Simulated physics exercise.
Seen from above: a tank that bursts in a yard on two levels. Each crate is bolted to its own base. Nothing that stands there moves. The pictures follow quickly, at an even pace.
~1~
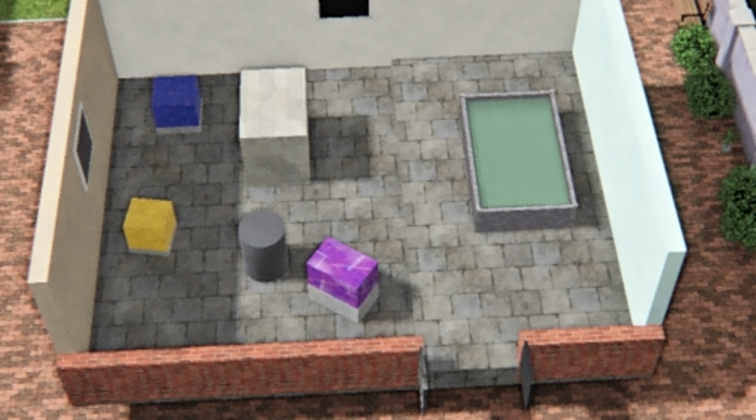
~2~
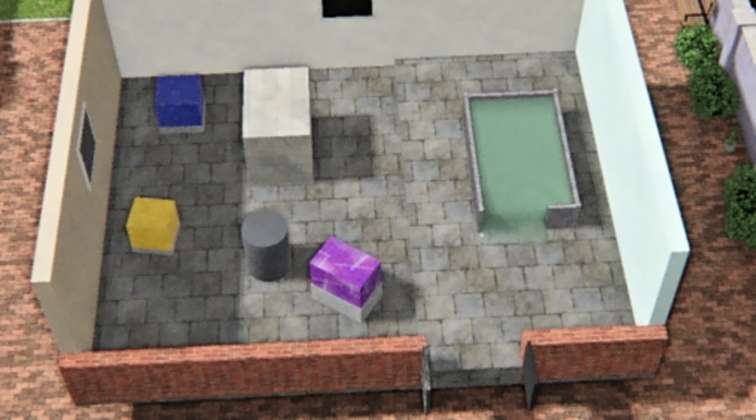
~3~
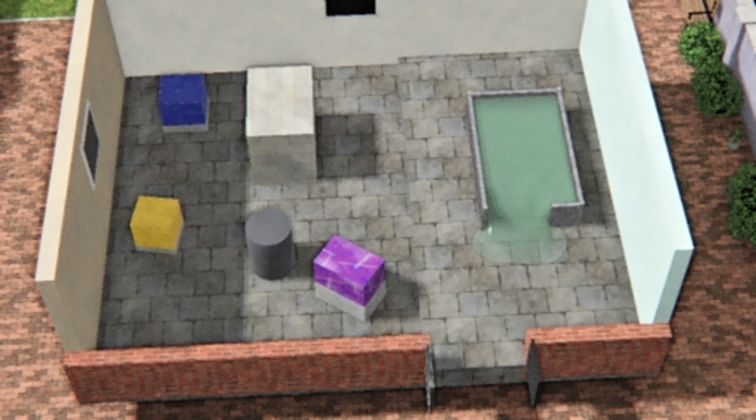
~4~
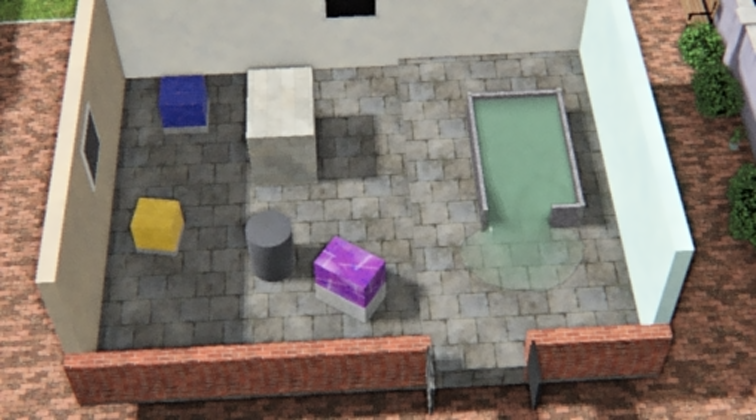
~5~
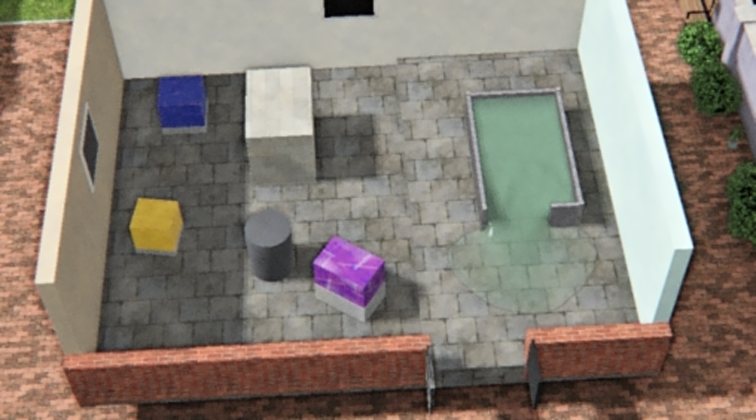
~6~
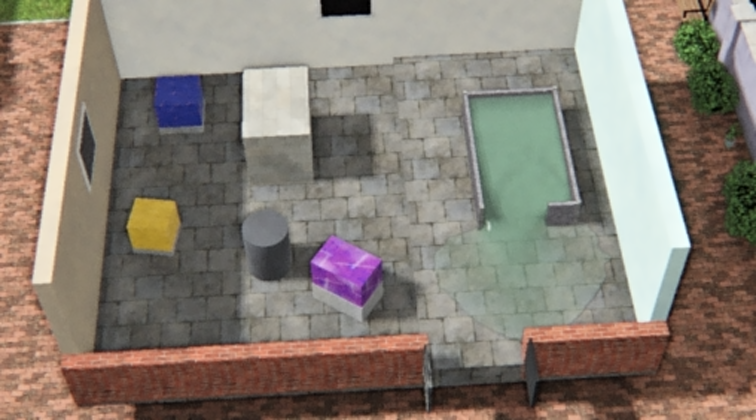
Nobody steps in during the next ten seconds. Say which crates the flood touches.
The blue crate keeps dry; the yellow crate keeps dry; the purple crate keeps dry.
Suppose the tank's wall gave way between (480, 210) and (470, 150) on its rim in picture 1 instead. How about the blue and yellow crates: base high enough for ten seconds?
My reading: Blue escapes it, yellow gets wet.
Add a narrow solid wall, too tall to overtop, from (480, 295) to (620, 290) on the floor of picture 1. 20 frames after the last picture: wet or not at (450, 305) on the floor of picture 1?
There: Wet.
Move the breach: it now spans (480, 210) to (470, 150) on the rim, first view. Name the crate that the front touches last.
It is the blue one.
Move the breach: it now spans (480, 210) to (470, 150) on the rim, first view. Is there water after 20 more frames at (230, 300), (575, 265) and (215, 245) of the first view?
One after the other: Dry, not flooded, under water.
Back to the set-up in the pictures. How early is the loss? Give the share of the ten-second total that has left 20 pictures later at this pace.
Close to 45 %.
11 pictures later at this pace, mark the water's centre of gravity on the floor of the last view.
I would point to (520, 218).
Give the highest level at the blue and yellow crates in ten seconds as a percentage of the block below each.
About 0 and 40 per cent.
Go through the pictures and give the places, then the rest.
In the first picture, still water in the open tank at (516, 152).
In the second picture, water pours out at (514, 222) and has run to (550, 235).
In the third picture, water pours out at (517, 221) and has run to (550, 259).
In the fourth picture, water pours out at (518, 222) and has run to (543, 286).
In the fifth picture, the front is at (547, 308), out from the gap at (517, 222).
In the sixth picture, water pours out at (514, 220) and has run to a hidden place.
A moment on, water covers 15 % of the floor; the blue crate not reached, the yellow crate not reached, the purple crate not reached.
Next, water covers 20 % of the floor; the blue crate not reached, the yellow crate not reached, the purple crate water round its plinth.
Then, water covers 25 % of the floor; the blue crate not reached, the yellow crate not reached, the purple crate water round its plinth.
Later, water covers 40 % of the floor; the blue crate not reached, the yellow crate water round its plinth, the purple crate water round its plinth.
In the end, water covers 50 % of the floor; the blue crate stayed above the water, the yellow crate stayed above the water, the purple crate stayed above the water.
